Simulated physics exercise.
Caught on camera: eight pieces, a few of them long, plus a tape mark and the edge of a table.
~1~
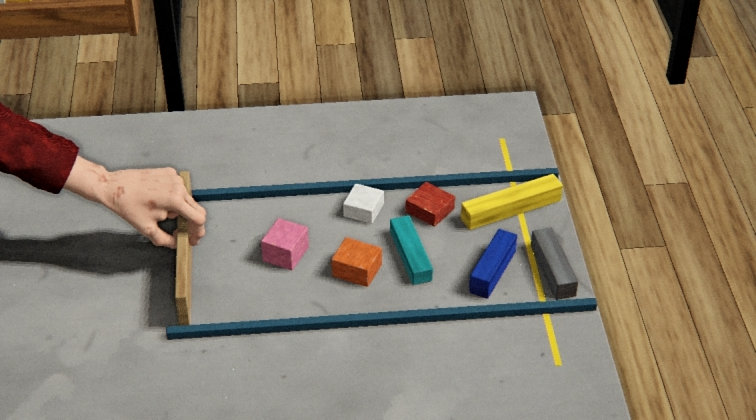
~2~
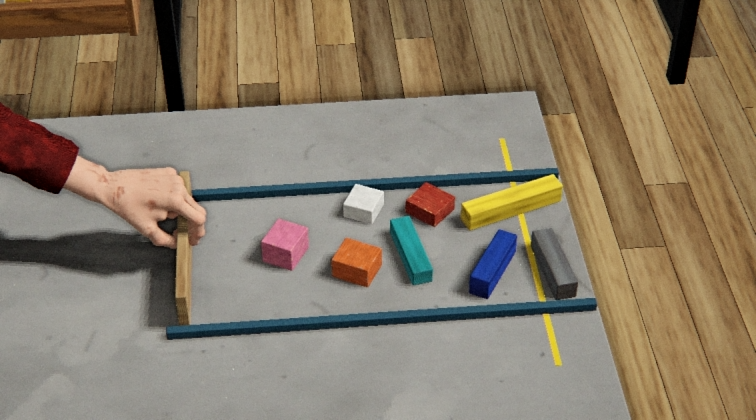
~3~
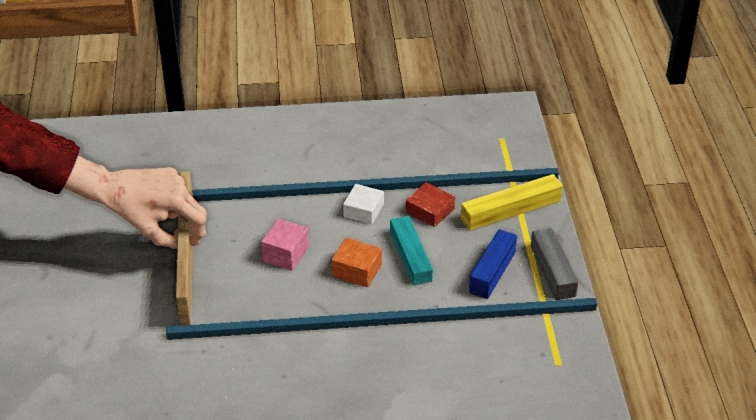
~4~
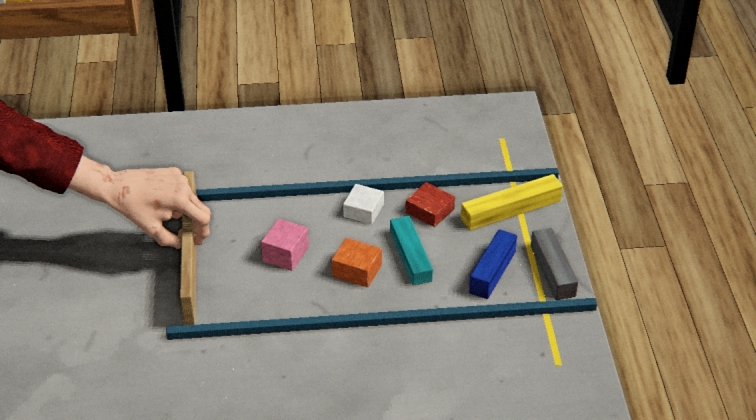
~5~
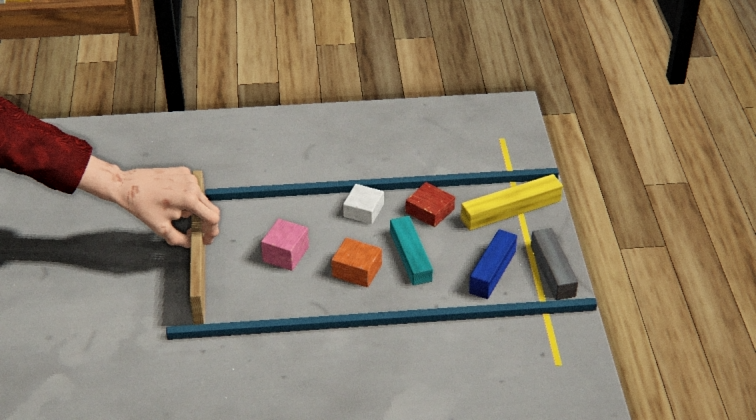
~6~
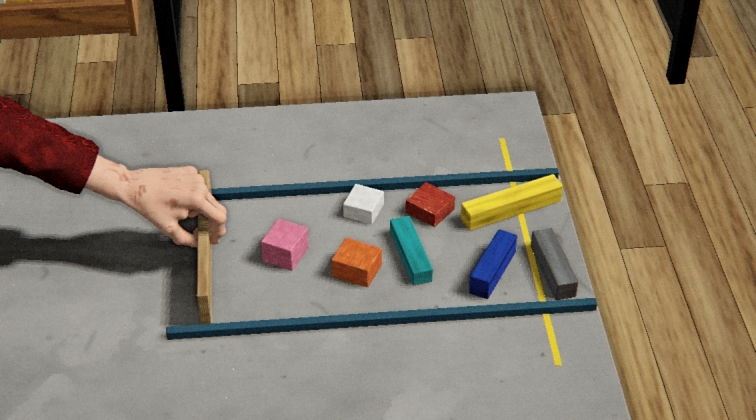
The footage shows a hand holding a wooden board upright between two blue rails on a grey table, then sliding it slightly right toward eight coloured blocks and sticks, which stay still, some lying near or across a yellow line.
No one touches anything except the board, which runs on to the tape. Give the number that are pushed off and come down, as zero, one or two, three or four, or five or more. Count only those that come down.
You'd see three or four pieces leave the end and fall.
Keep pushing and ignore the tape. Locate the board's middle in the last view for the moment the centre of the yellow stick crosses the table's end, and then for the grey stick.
The middle is at (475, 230) when it's the yellow stick, and at (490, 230) when it's the grey stick.
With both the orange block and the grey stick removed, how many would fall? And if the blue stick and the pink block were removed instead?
Fallen: 2, and 2 in the other try.
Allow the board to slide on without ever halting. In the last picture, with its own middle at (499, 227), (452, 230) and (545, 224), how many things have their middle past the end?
That makes 2, 0, 5.
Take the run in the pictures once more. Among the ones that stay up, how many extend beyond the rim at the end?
1 overhanging.
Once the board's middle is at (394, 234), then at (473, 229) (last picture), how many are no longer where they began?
Moved so far: 5, then 8.
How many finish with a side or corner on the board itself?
The number is 3.
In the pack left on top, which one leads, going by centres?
Turquoise stick.
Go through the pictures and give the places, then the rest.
Grey stick (554, 263); yellow stick (512, 202); blue stick (493, 264); board (185, 247); tape (528, 242), in the first picture.
Yellow stick (512, 202); orange block (357, 262), in the second picture.
Blue stick (493, 264); white block (364, 204), in the third picture.
Grey stick (554, 263); board (189, 247), in the fourth picture.
Yellow stick (512, 202); red block (430, 205), in the fifth picture.
Grey stick (554, 263); yellow stick (512, 202); blue stick (493, 264); board (205, 246); tape (528, 242), in the sixth picture.
Early on, none off yet; grey stick at rest near (554, 263); yellow stick at rest near (512, 202); blue stick at rest near (493, 264).
Finally, the number that fall off is three or four; lost, red block, blue stick, yellow stick and grey stick.
